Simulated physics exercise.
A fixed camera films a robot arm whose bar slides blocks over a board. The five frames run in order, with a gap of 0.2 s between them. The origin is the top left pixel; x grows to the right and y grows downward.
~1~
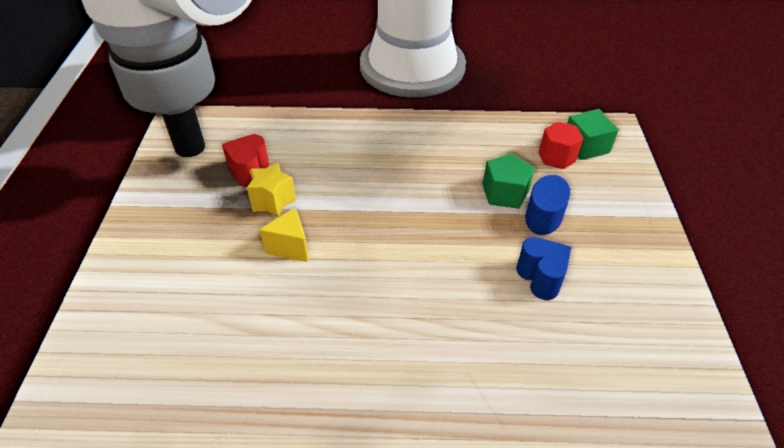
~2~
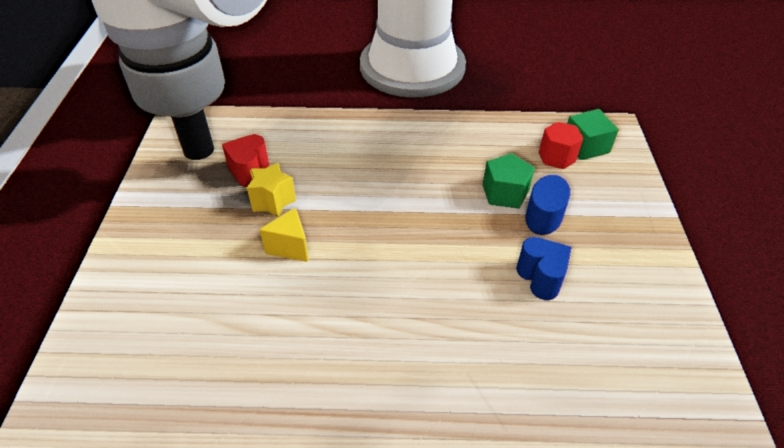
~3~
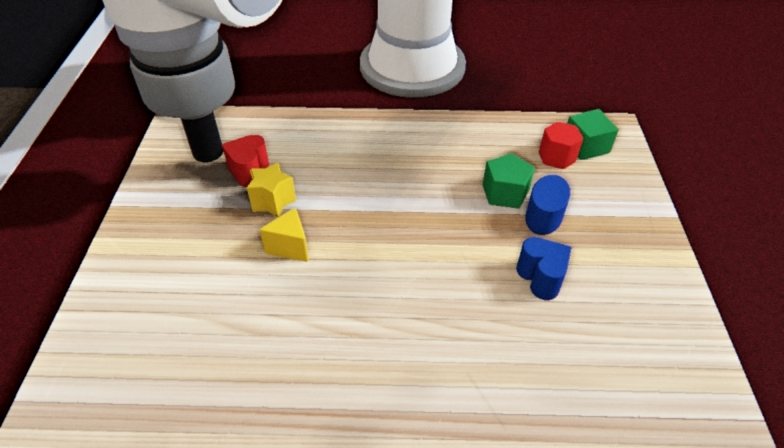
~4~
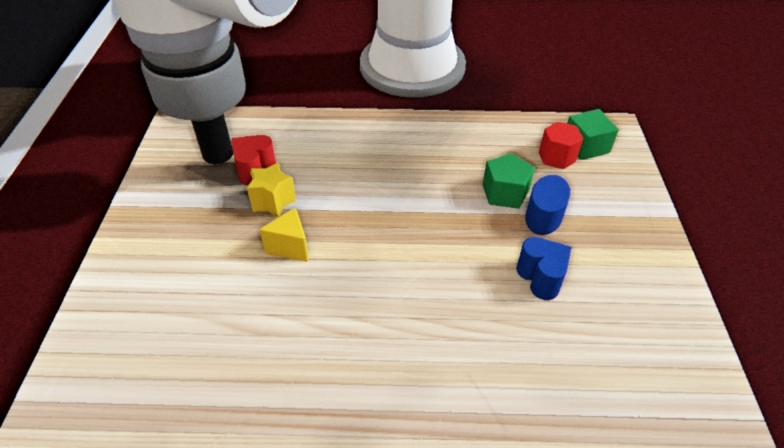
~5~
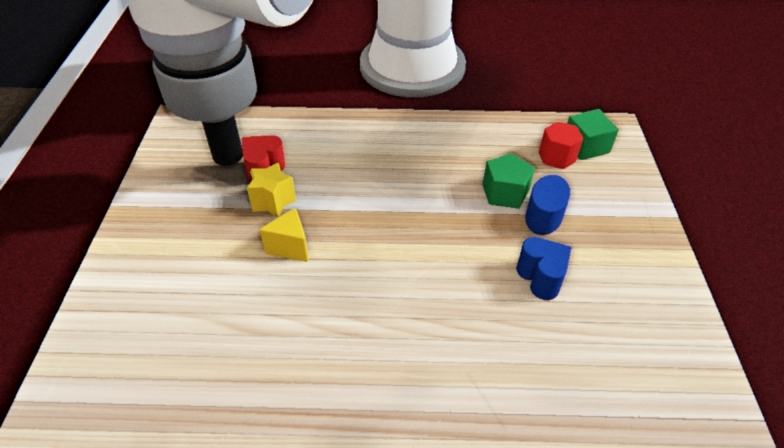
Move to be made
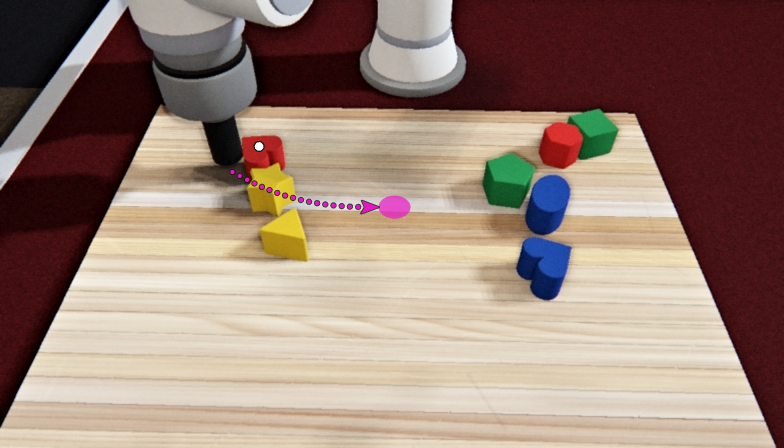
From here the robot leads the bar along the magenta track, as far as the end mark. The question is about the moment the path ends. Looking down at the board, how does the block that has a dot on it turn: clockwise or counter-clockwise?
It goes round opposite to clock hands.
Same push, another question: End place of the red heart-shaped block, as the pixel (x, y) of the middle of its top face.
Its top face will be centred at roughly (291, 149).
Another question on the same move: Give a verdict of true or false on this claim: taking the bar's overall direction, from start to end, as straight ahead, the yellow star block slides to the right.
The claim holds.
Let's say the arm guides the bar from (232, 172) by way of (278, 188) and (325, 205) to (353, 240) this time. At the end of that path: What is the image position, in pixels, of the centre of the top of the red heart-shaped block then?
It comes to (302, 148).
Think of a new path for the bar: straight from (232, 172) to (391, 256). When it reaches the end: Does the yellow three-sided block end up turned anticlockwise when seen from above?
My answer is no.
The line goes from (232, 172) via (278, 193) and (334, 205), ending at (395, 207); the dot is on the red heart-shaped block.
The first path, step by step. One third of the way, bar at (276, 178); red heart-shaped block at (291, 149), turned 55° anticlockwise; yellow star block at (282, 190).
Two thirds of the way, bar at (334, 190); red heart-shaped block at (291, 149), turned 55° anticlockwise; yellow star block at (297, 201), turned 45° clockwise; yellow three-sided block at (289, 229), turned 15° clockwise.
At the end, bar at (395, 191); red heart-shaped block at (291, 149), turned 55° anticlockwise; yellow star block at (297, 201), turned 45° clockwise; yellow three-sided block at (289, 229), turned 15° clockwise.
